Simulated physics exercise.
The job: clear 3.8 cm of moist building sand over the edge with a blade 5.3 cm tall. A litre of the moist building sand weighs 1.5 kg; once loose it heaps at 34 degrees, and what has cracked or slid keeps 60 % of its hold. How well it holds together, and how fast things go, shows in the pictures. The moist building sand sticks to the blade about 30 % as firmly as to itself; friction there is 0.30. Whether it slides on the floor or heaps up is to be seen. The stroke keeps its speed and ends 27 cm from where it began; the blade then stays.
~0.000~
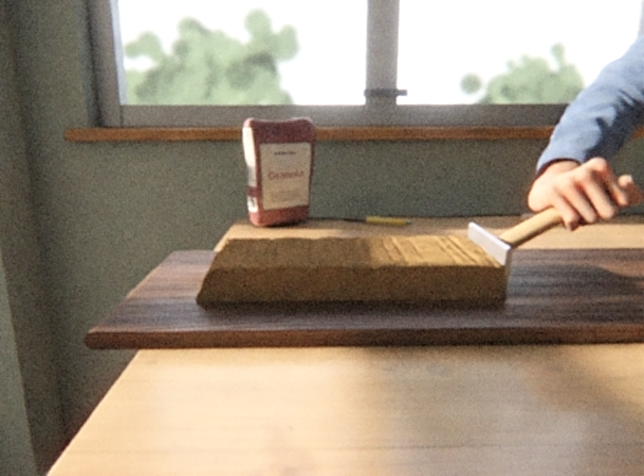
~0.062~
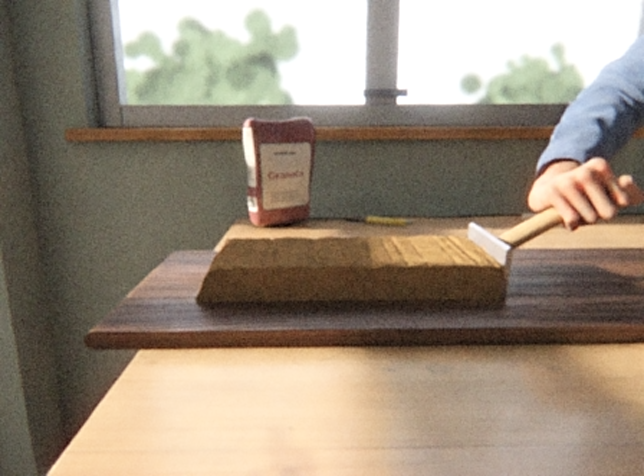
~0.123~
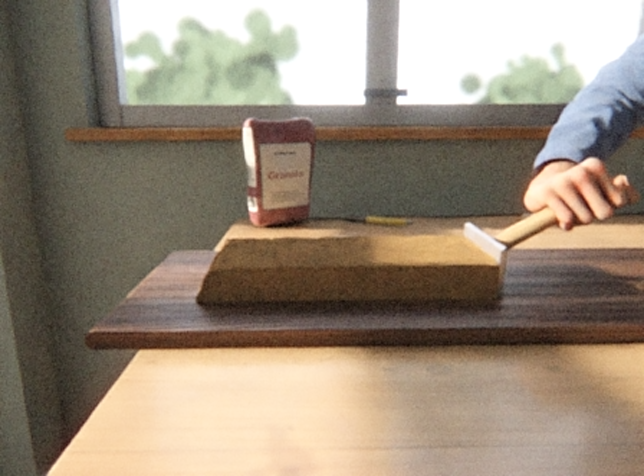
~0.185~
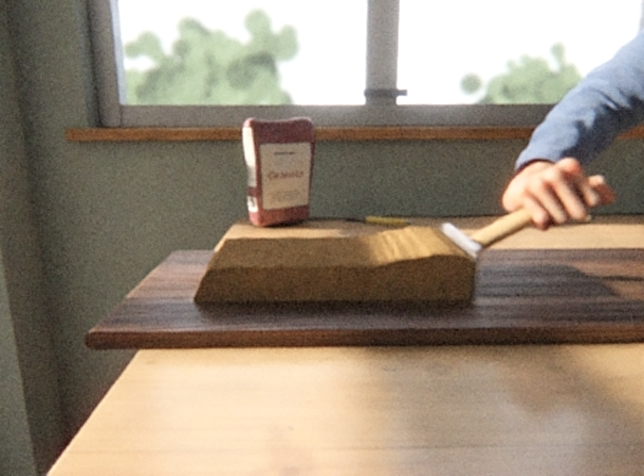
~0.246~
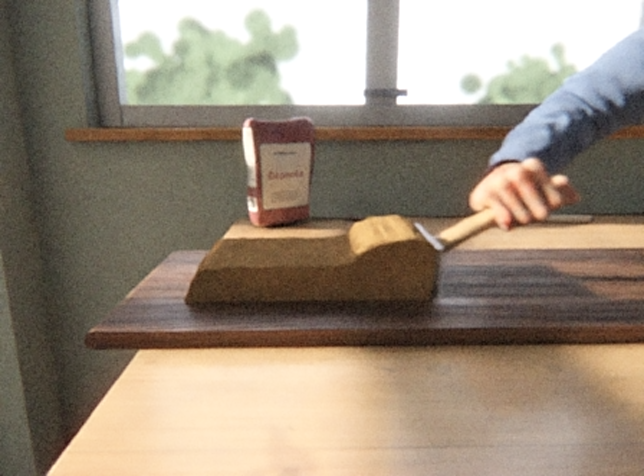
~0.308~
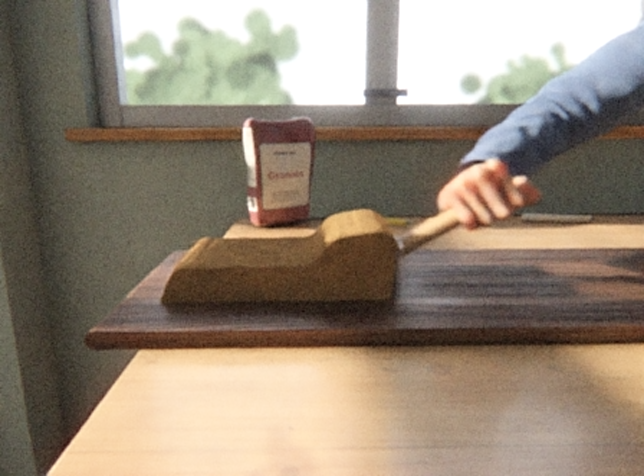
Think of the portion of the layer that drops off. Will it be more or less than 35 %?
The result is more than 35 %.
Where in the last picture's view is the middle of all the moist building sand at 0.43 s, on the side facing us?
Near (219, 278).
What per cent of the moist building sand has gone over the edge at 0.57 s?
About 16 %.
After 0.43 s, 0 % has gone over the edge.
After 0.57 s, 16 % has gone over the edge.
After 0.72 s, 37 % has gone over the edge.
After 0.86 s, 39 % has gone over the edge.
After 1.05 s, at the end, 43 % has gone over the edge.
